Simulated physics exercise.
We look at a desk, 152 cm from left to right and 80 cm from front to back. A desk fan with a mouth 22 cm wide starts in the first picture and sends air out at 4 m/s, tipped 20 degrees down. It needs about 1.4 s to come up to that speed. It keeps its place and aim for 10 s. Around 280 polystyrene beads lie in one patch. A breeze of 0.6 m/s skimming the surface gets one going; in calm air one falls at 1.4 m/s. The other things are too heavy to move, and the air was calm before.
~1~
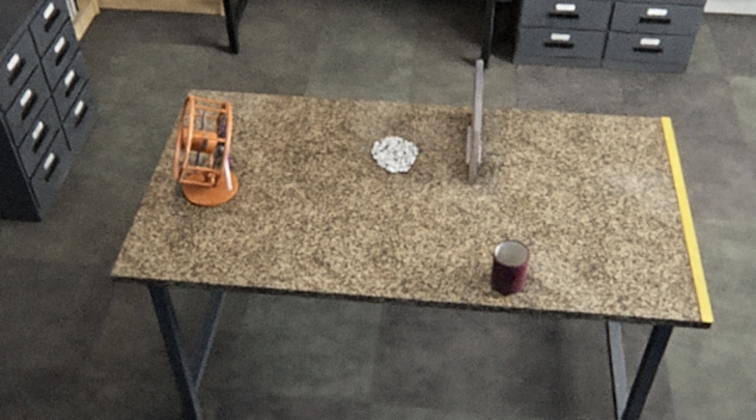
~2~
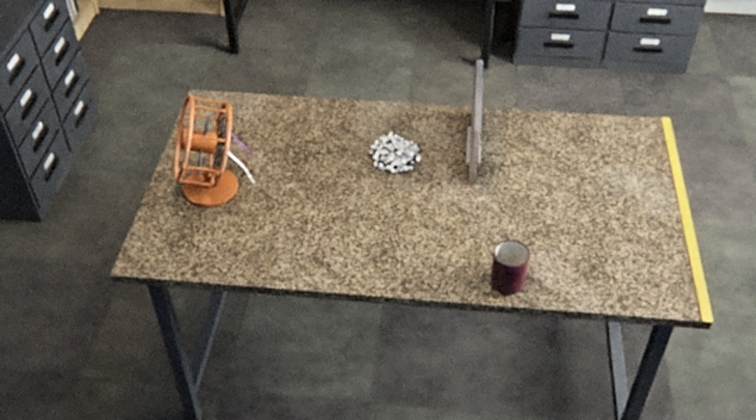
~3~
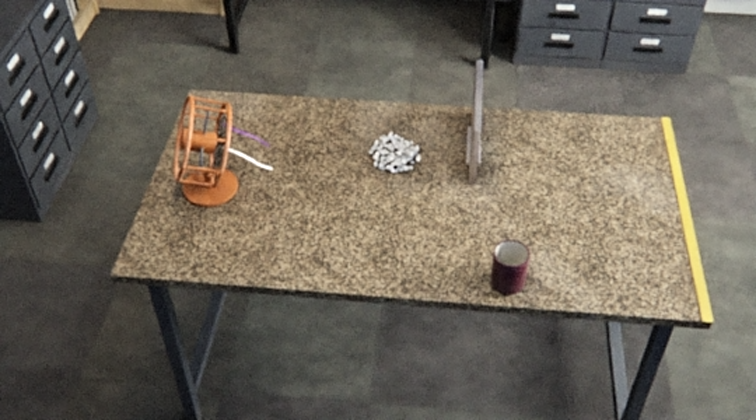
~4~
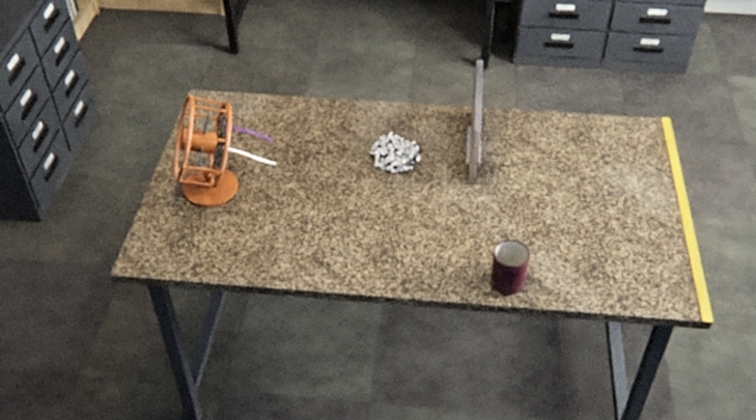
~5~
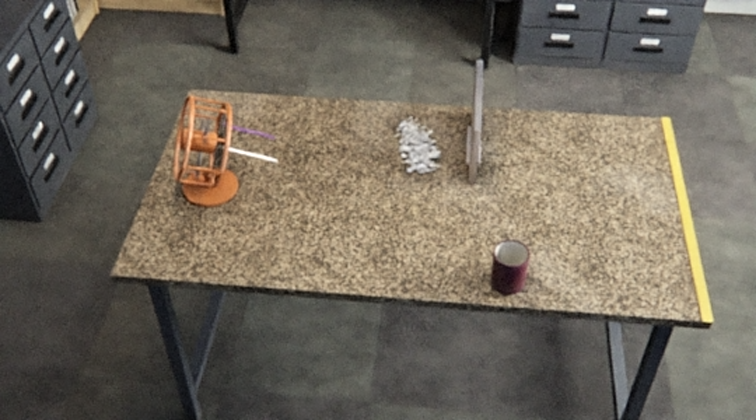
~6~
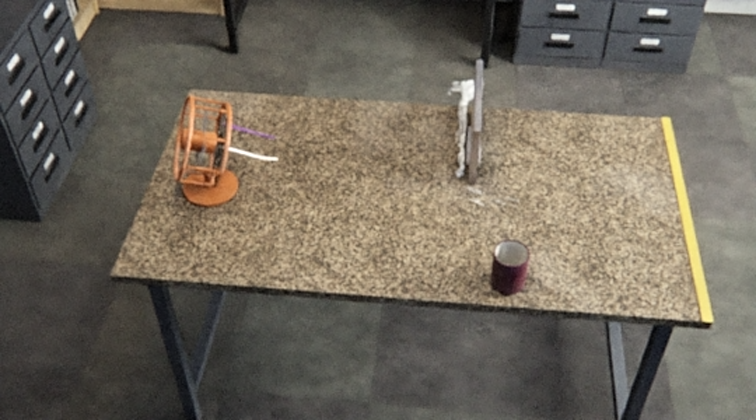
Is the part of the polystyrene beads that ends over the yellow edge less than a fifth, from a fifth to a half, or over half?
Of the polystyrene beads, under a fifth end over the yellow edge.
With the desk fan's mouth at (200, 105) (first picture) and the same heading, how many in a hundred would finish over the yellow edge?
In that case some 10 per cent.
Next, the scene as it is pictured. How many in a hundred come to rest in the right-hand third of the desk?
About 0 %.
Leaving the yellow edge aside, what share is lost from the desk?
About 90 %.
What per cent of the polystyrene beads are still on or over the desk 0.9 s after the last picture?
About 0 %.
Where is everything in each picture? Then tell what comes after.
In the first frame, the middle of the polystyrene beads is near (396, 154), none has stirred yet and the mouth of the desk fan is at (202, 142).
In the second frame, the middle of the polystyrene beads is near (396, 153), none has stirred yet and the yellow edge is centred on (689, 208).
In the third frame, the middle of the polystyrene beads is near (396, 153), none has stirred yet, the top of a laptop is at (479, 94) and the top of a mug is at (512, 253).
In the fourth frame, the middle of the polystyrene beads is near (396, 153) and none has stirred yet.
In the fifth frame, the middle of the polystyrene beads is near (417, 147), the farthest in sight from the desk fan is at (431, 132) and about 95 % have left their places.
In the sixth frame, the middle of the polystyrene beads is near (465, 112), the farthest in sight from the desk fan is at (471, 85) and all have left their places.
Then, 0.9 s after the last picture the count stands so, 7 % are over the yellow edge.
Then, 2.1 s after the last picture the count stands so, 7 % are over the yellow edge.
Then, 4.4 s after the last picture the count stands so, 7 % are over the yellow edge.
Then, 8.9 s after the last picture, at the end, 7 % are over the yellow edge.
